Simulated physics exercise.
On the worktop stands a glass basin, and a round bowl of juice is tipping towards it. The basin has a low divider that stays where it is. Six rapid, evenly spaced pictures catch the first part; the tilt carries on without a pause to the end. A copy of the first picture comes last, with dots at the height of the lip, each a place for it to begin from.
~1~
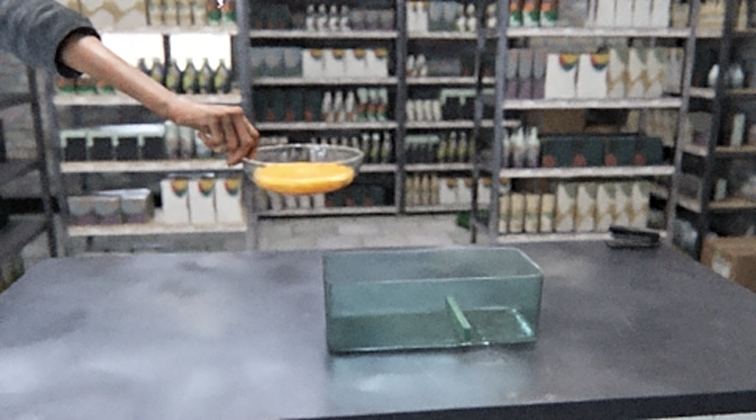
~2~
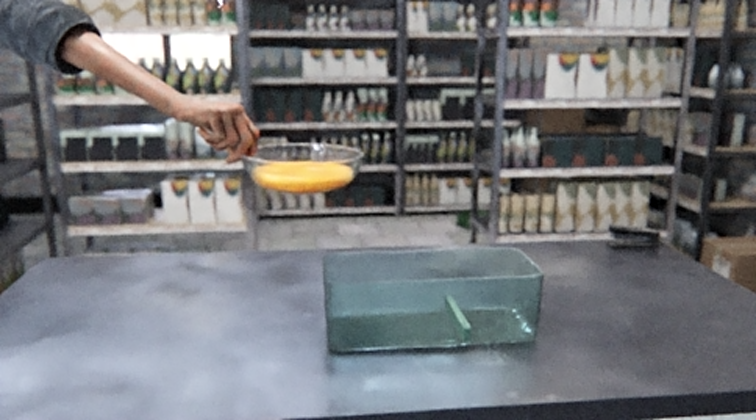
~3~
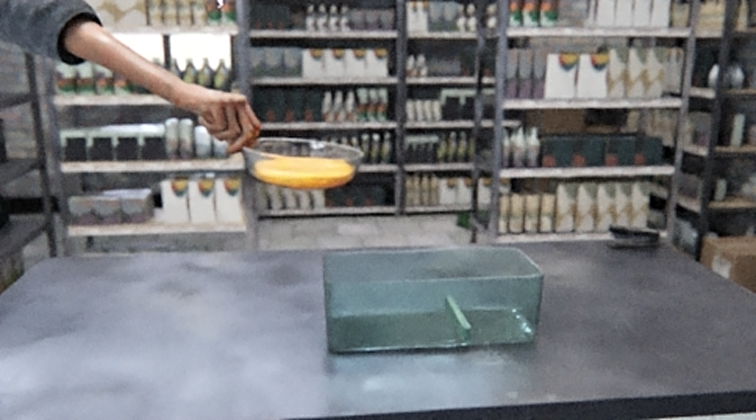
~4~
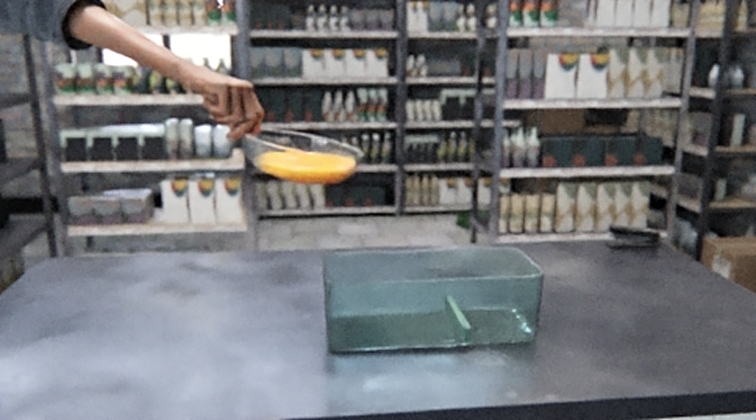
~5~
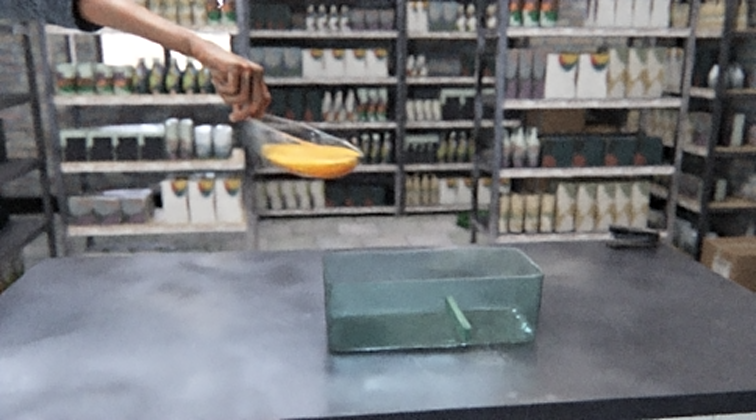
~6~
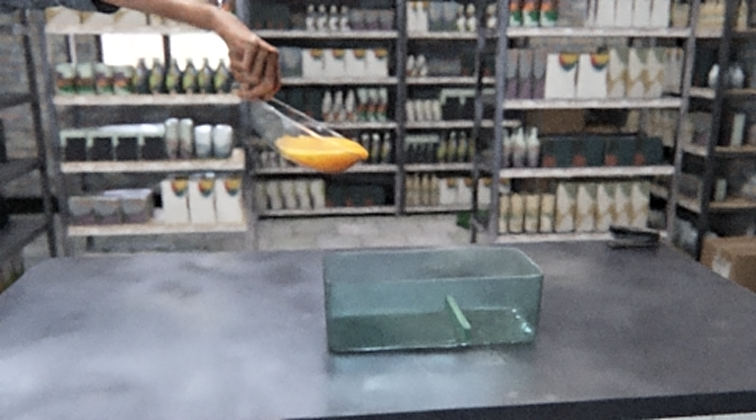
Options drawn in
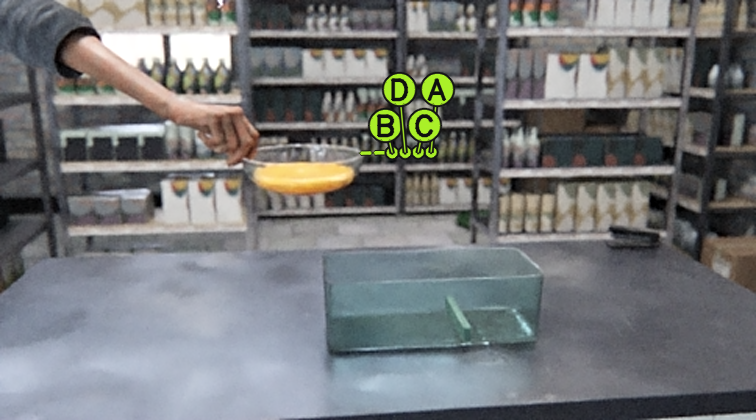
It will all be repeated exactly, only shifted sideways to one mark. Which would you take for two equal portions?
Use place B.
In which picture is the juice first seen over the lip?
In picture 6.
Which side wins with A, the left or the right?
The right side.
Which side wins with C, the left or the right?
The right one.
On the marked copy, A at (431, 152); B at (392, 152); C at (418, 152); D at (405, 152).
With A, about 14 % ends left of the wall and 84 % right of it.
With B, about 48 % ends left of the wall and 50 % right of it; 3 % is lost outside.
With C, about 18 % ends left of the wall and 81 % right of it.
With D, about 27 % ends left of the wall and 71 % right of it.
